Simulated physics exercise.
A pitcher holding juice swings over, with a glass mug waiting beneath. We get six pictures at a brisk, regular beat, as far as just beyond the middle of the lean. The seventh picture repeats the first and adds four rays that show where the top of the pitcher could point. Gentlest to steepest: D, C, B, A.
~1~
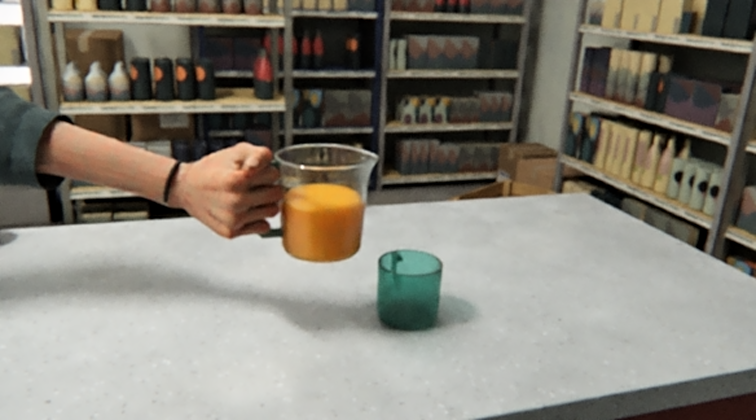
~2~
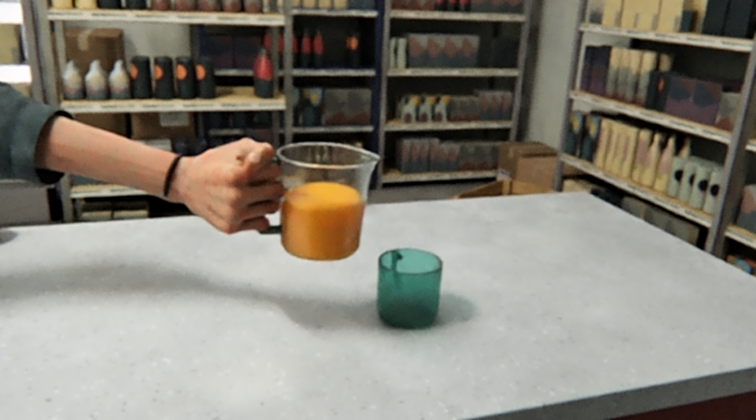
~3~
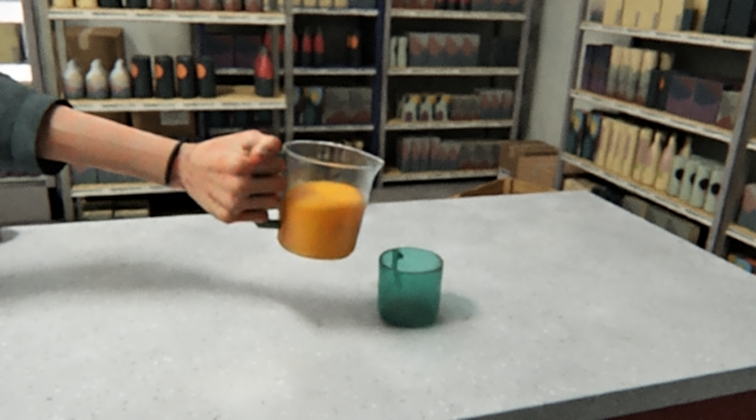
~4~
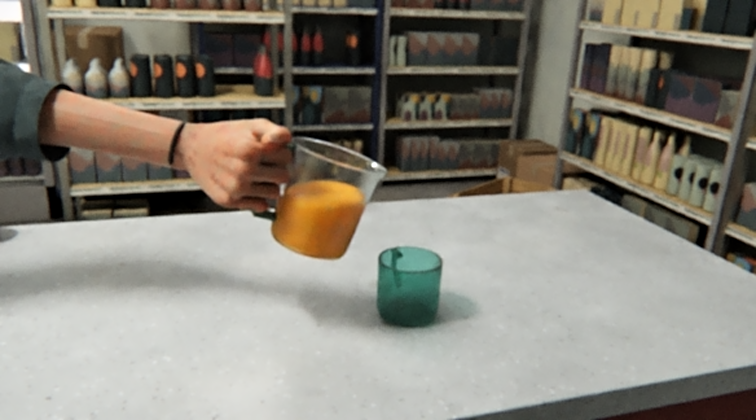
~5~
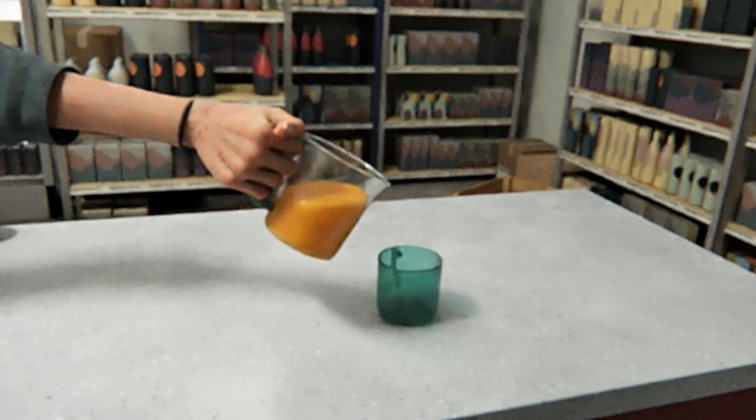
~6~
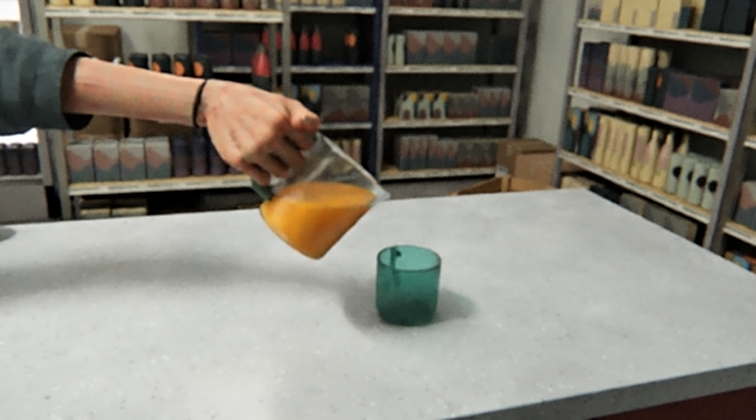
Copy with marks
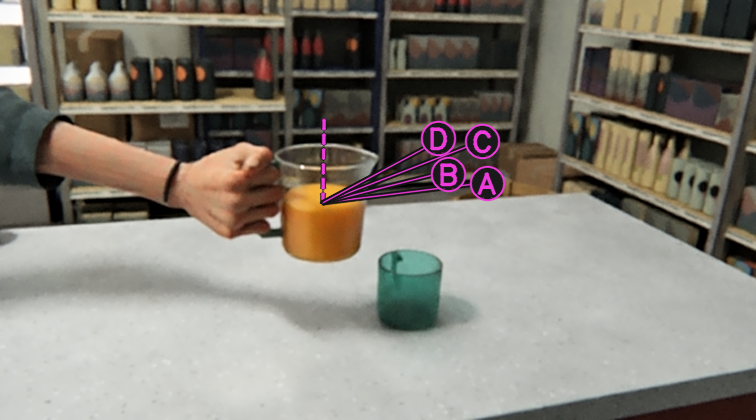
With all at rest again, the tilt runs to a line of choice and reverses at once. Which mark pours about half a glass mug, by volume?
Mark D.
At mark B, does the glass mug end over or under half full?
Over half.
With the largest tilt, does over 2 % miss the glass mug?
Yes.
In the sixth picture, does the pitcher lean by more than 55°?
No.
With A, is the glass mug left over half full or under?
Over half.
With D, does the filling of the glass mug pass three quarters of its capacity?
No, it does not.
On the marked copy, A at (470, 184); B at (430, 175); C at (466, 146); D at (424, 148).
With A, the glass mug is filled to the brim; 14 % of the juice is spilt.
With B, the glass mug ends with about 89 % of what it can hold; 6 % of the juice is spilt.
With C, the glass mug ends with about 74 % of what it can hold.
With D, the glass mug ends with about 51 % of what it can hold.
